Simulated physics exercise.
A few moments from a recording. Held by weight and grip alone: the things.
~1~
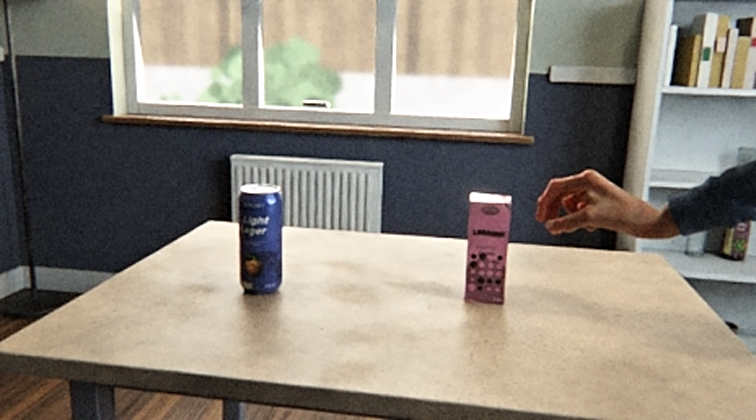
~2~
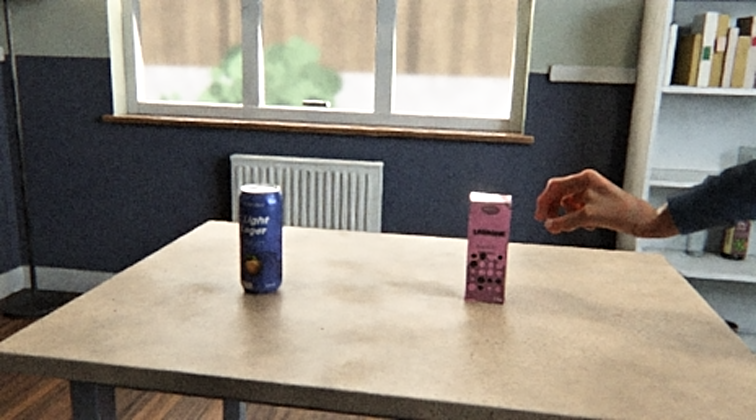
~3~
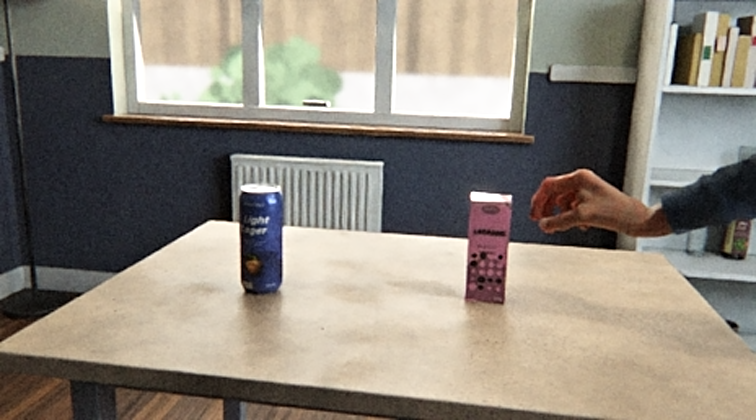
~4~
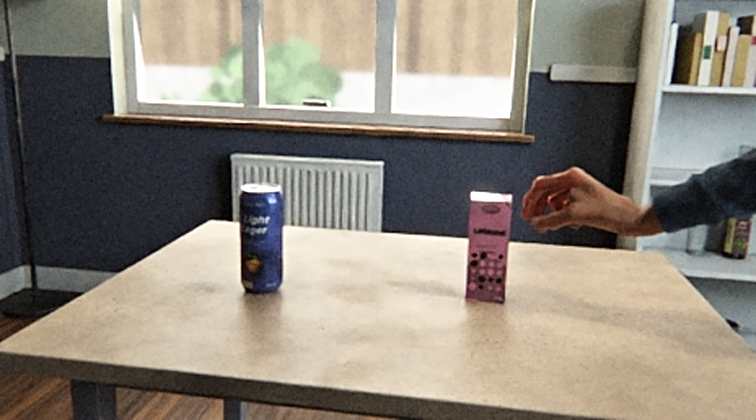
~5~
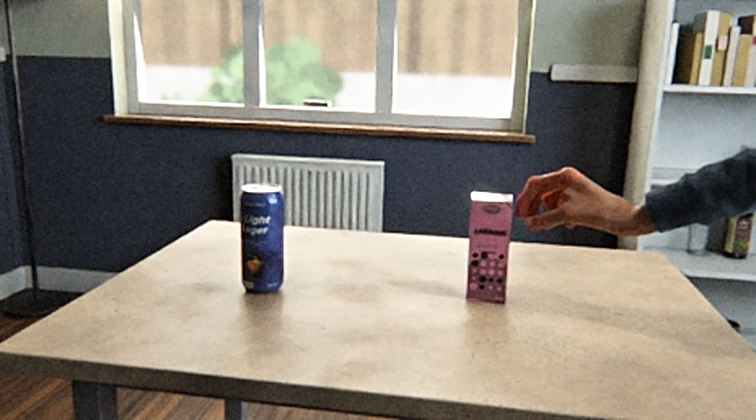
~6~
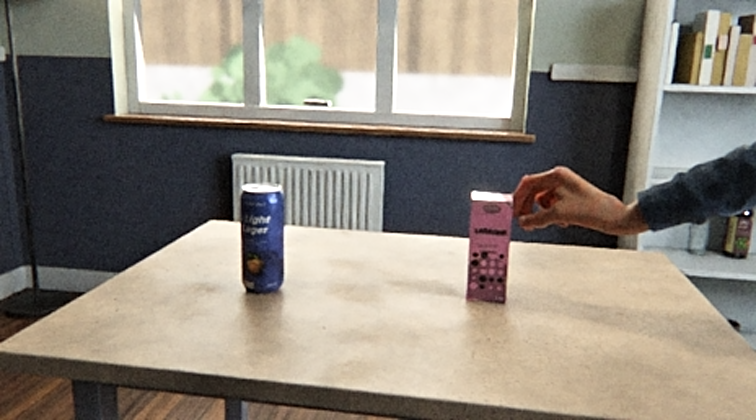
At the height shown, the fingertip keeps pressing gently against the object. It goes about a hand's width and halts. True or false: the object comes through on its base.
False.
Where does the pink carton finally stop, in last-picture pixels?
Pretty much around (409, 271), I'd say.
Then, 0.30 s on from there, pink carton turned 12° from how it was put near (477, 243).
Then, 0.70 s on from there, pink carton turned 40° from how it was put near (451, 243).
Then, 0.80 s on from there, pink carton turned 69° from how it was put near (426, 256).
Then, 0.90 s on from there, pink carton on its side near (410, 269).
In the end, toppled on the table, pink carton. At the end, from the last picture's camera, pink carton near (408, 270).
